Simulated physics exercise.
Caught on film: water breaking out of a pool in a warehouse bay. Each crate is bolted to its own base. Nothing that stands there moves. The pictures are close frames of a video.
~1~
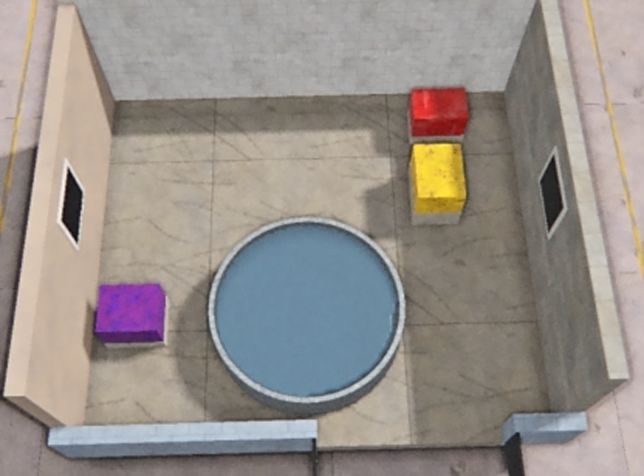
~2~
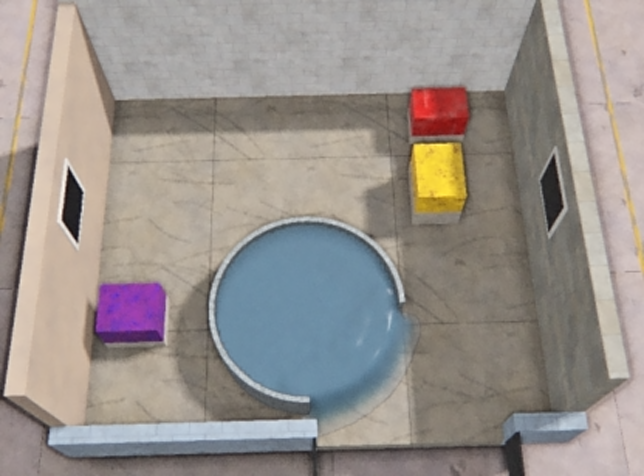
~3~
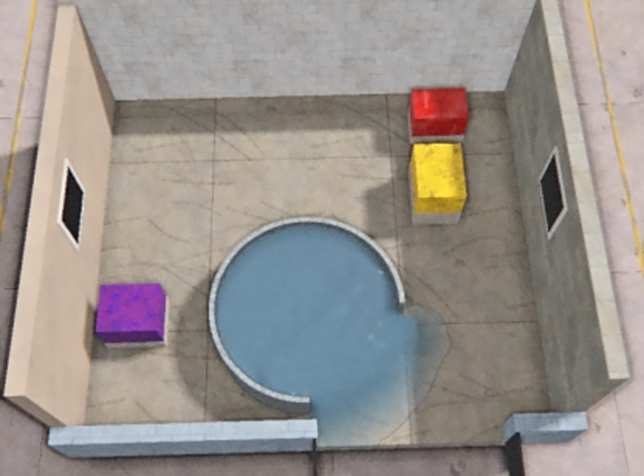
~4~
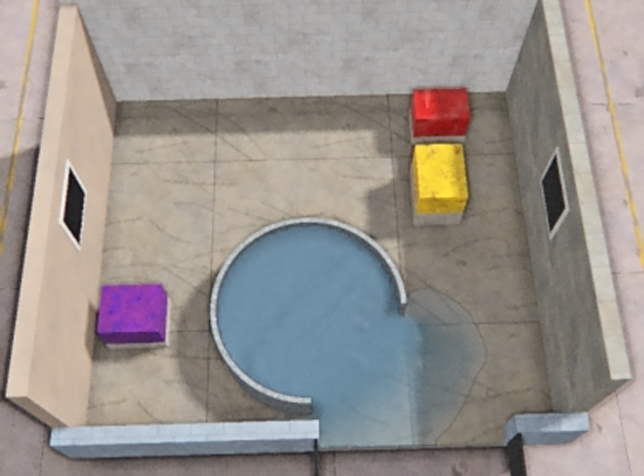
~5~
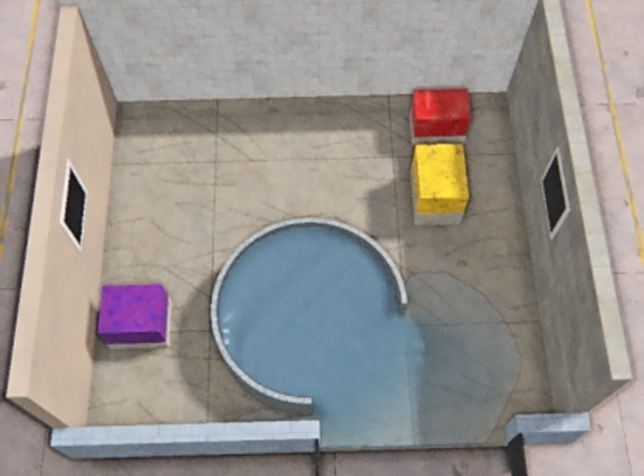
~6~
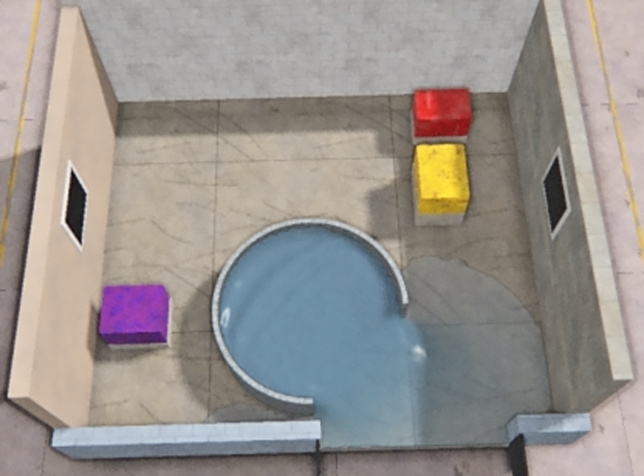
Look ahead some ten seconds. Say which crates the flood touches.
In the end: The yellow crate escapes dry; the purple crate escapes dry; the red crate escapes dry.
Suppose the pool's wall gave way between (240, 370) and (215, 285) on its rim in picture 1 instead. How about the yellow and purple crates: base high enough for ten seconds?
In short: Yellow remains dry; purple is soaked.
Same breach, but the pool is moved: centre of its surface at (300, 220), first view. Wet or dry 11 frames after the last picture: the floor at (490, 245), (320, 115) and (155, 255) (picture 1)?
As listed: Flooded, not flooded, no water.
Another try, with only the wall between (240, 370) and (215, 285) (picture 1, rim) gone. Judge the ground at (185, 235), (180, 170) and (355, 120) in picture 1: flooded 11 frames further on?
As listed: Awash, under water, clear.
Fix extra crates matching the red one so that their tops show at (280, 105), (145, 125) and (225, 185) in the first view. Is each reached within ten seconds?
In that order: Escapes it, is spared, keeps dry.
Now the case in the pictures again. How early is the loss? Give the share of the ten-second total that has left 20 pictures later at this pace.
Near 70 in a hundred.
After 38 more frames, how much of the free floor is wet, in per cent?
Roughly 55 per cent.
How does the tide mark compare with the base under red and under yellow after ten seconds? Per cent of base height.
About 70 and 40 per cent.
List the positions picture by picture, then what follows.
In the first picture, the pool at (307, 307) is whole and still.
In the second picture, the front is at a hidden place, out from the gap at (374, 378).
In the third picture, the front is at a hidden place, out from the gap at (374, 379).
In the fourth picture, water pours out at (375, 380) and has run to a hidden place.
In the fifth picture, water pours out at (376, 380) and has run to a hidden place.
In the sixth picture, water pours out at (377, 381) and has run to a hidden place.
A moment on, water covers 20 % of the floor; the yellow crate water round its plinth, the purple crate not reached, the red crate not reached.
Next, water covers 20 % of the floor; the yellow crate water round its plinth, the purple crate not reached, the red crate not reached.
Then, water covers 35 % of the floor; the yellow crate water round its plinth, the purple crate water round its plinth, the red crate water round its plinth.
Later, water covers 55 % of the floor; the yellow crate water round its plinth, the purple crate water round its plinth, the red crate water round its plinth.
In the end, water covers 80 % of the floor; the yellow crate stayed above the water, the purple crate stayed above the water, the red crate stayed above the water.
